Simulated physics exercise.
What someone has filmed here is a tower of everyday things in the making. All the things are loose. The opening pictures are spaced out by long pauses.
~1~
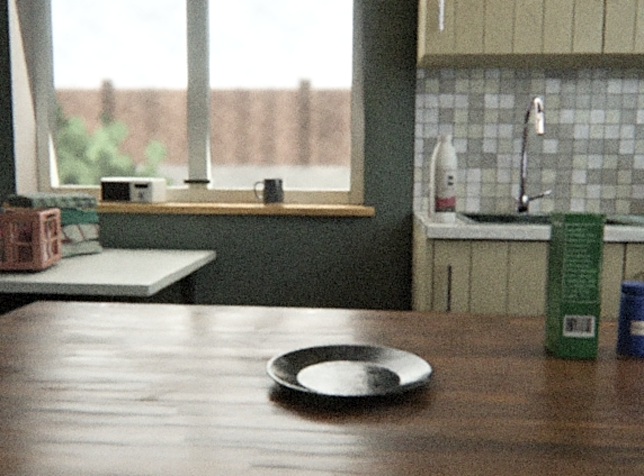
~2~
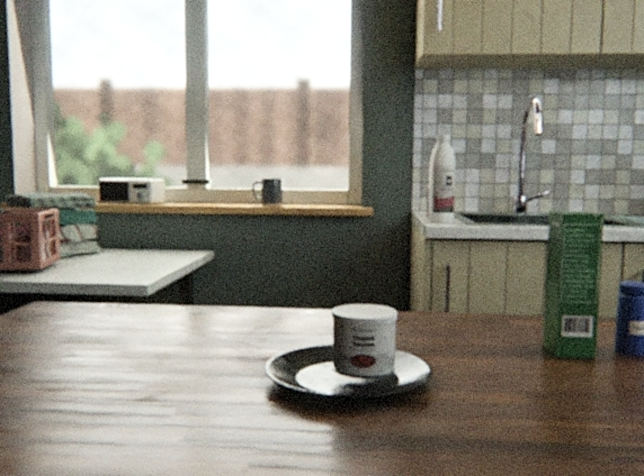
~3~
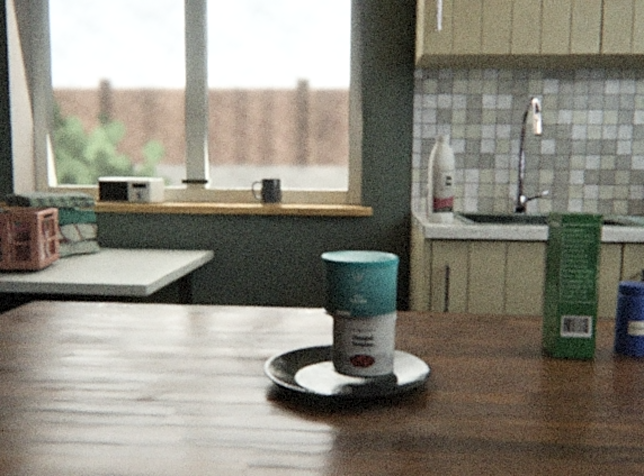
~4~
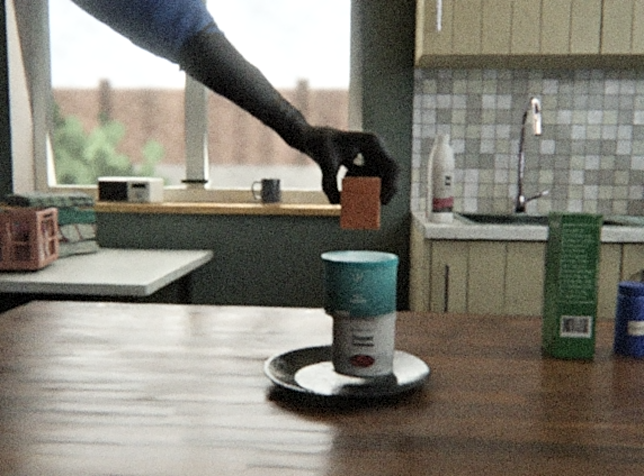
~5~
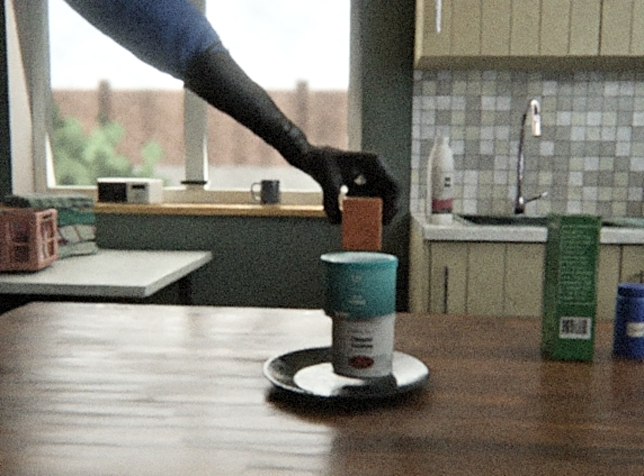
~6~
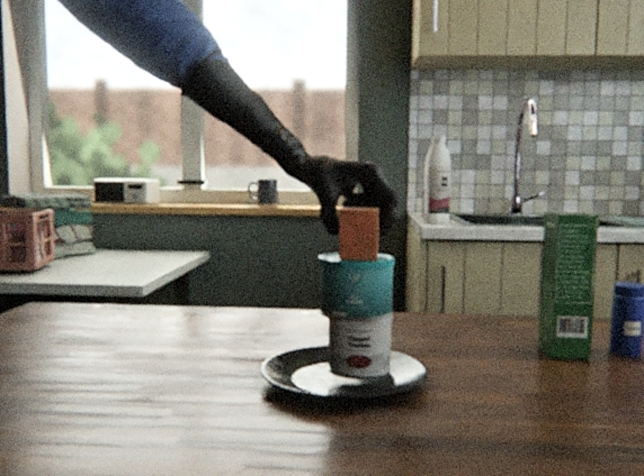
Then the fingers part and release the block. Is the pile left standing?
Yes, it is left standing.
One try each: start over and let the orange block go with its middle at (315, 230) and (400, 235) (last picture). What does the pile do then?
In the first case the pile collapses, while in the second it collapses.
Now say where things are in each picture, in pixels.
In the first frame, the last thing is not in view yet.
In the second frame, the last thing is not in view yet; green carton (572, 282).
In the third frame, the last thing is not in view yet; turquoise tub (360, 284).
In the fourth frame, coming down; orange block (361, 202); black plate (347, 373).
In the fifth frame, coming down; orange block (362, 222); blue shaker (631, 320).
In the sixth frame, set down, still held; orange block (359, 232); white tin (359, 341).
Then, 0.20 s later than the last frame, all is still.
Then, 0.40 s later than the last frame, orange block resting near (359, 233).
When it is over, all 6 as before. End places, in pixels of the last picture, orange block near (359, 233). The pile stays up.
